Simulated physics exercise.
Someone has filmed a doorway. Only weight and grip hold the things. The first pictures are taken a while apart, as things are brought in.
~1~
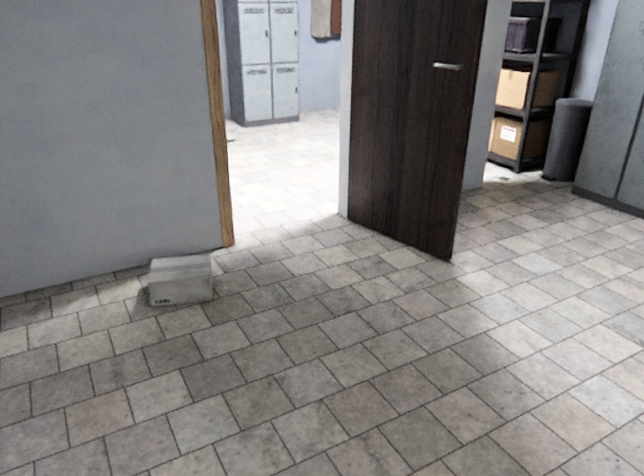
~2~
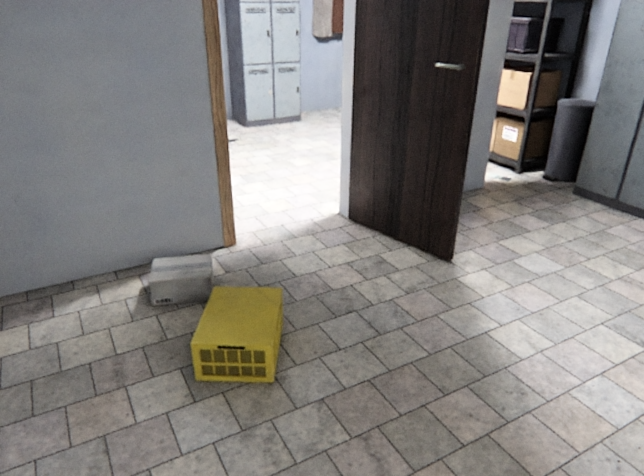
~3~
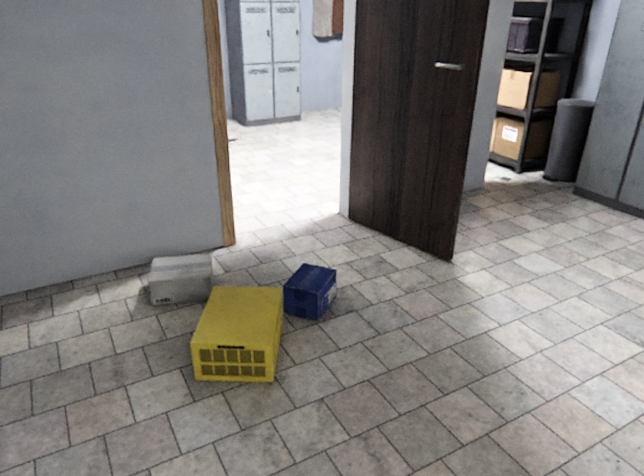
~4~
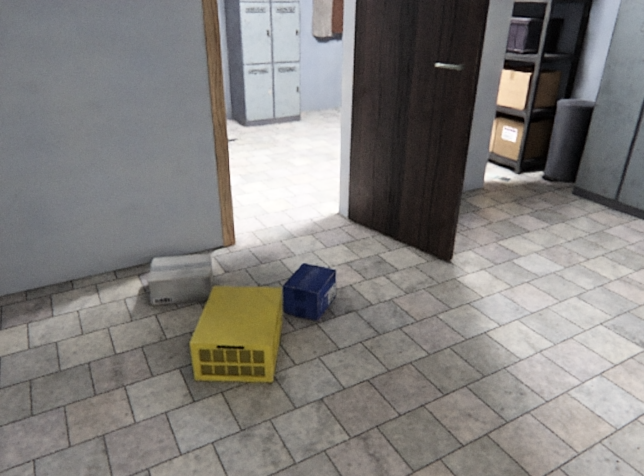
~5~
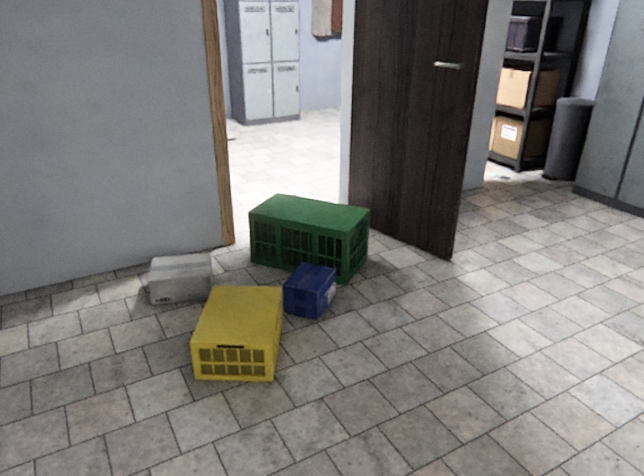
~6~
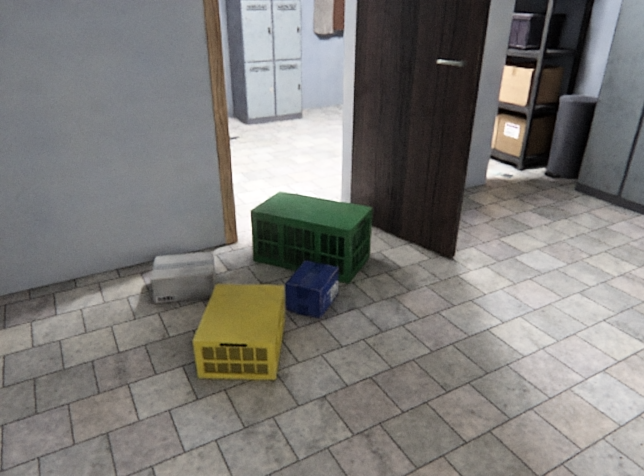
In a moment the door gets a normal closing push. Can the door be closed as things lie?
Outcome: The door jams.
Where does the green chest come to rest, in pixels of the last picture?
At about (271, 234).
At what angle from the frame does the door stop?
About 45°.
Then, 0.80 s later than the last frame, door at 81°.
Then, 1.30 s later than the last frame, door at 62°; green chest moved a little near (297, 235).
Then, 2.40 s later than the last frame, door at 52°; green chest moved a little near (279, 235).
When it is over, door at 47°; moved from the start, green chest; the other 3 as before. End places, in pixels of the last picture, green chest near (271, 234).
